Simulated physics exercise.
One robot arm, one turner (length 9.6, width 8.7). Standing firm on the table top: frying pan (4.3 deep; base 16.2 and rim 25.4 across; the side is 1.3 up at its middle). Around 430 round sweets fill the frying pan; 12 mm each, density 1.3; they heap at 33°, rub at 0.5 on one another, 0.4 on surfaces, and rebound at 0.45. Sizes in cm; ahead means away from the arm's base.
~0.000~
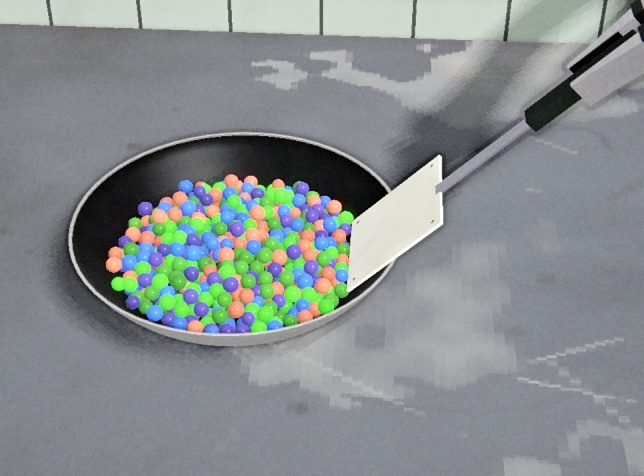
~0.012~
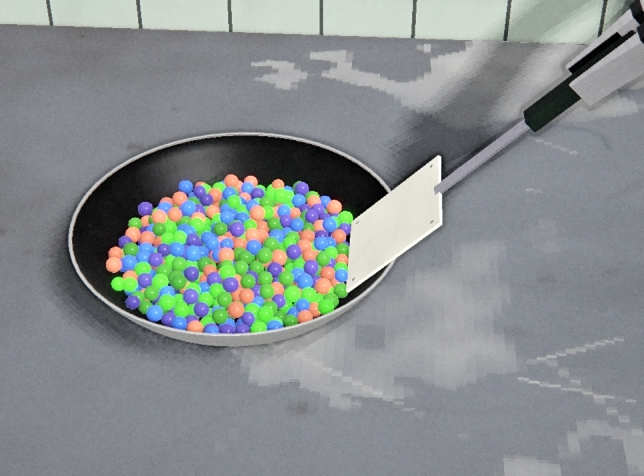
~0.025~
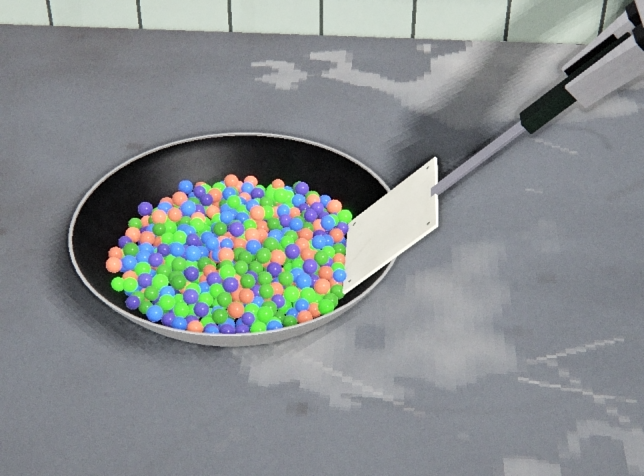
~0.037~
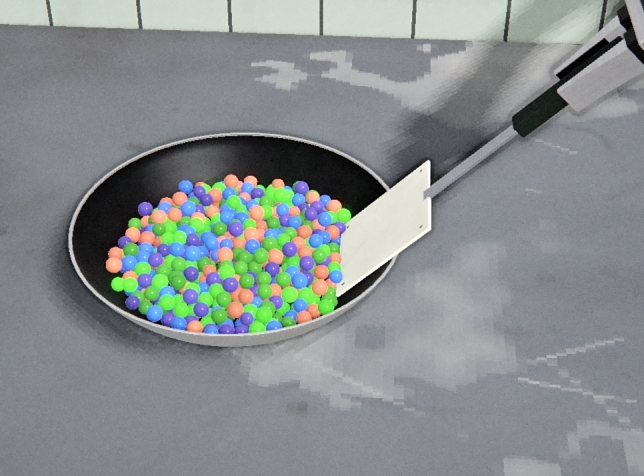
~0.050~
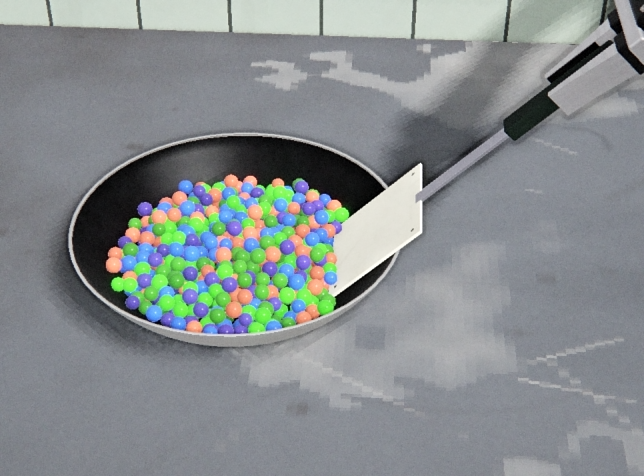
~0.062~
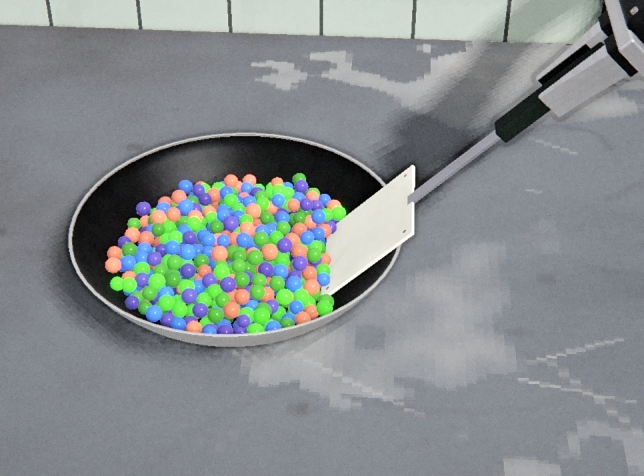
On a gray tabletop, a robot arm held a flat white turner at the right edge of a frying pan heaped with colorful round sweets, then slid it slightly left, nudging a few sweets.
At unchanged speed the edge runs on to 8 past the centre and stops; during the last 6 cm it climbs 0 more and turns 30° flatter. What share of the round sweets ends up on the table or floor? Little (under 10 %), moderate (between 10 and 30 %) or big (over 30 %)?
On the table or floor the share is little, under 10 %.
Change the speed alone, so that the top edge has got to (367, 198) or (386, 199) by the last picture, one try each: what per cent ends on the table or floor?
Some 10 and 5 per cent.
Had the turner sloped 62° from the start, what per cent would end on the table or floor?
It would be near 5 per cent.
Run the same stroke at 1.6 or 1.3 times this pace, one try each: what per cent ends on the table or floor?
Some 5 and 5 per cent.
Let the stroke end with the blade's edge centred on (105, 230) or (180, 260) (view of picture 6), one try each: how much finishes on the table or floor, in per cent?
Some 20 and 0 per cent.
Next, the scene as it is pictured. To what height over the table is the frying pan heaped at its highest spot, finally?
Roughly 6.0 cm.
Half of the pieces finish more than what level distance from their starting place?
About 4 cm.
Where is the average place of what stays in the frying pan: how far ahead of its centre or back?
About 4.0 cm ahead.
By 0.18 s, sloping 46°, highest piece 4 above the table; 429 in the frying pan.
By 0.29 s, sloping 35°, highest piece 5 above the table; 429 in the frying pan.
By 0.55 s, sloping 16°, highest piece 6 above the table; 414 in the frying pan, 14 on the table or floor, 1 on the blade or in flight.
By 1.60 s, sloping 16°, highest piece 6 above the table; 414 in the frying pan, 15 on the table or floor.
Final count, 414 in the frying pan, 15 on the table or floor. That is 3 % on the table or floor.
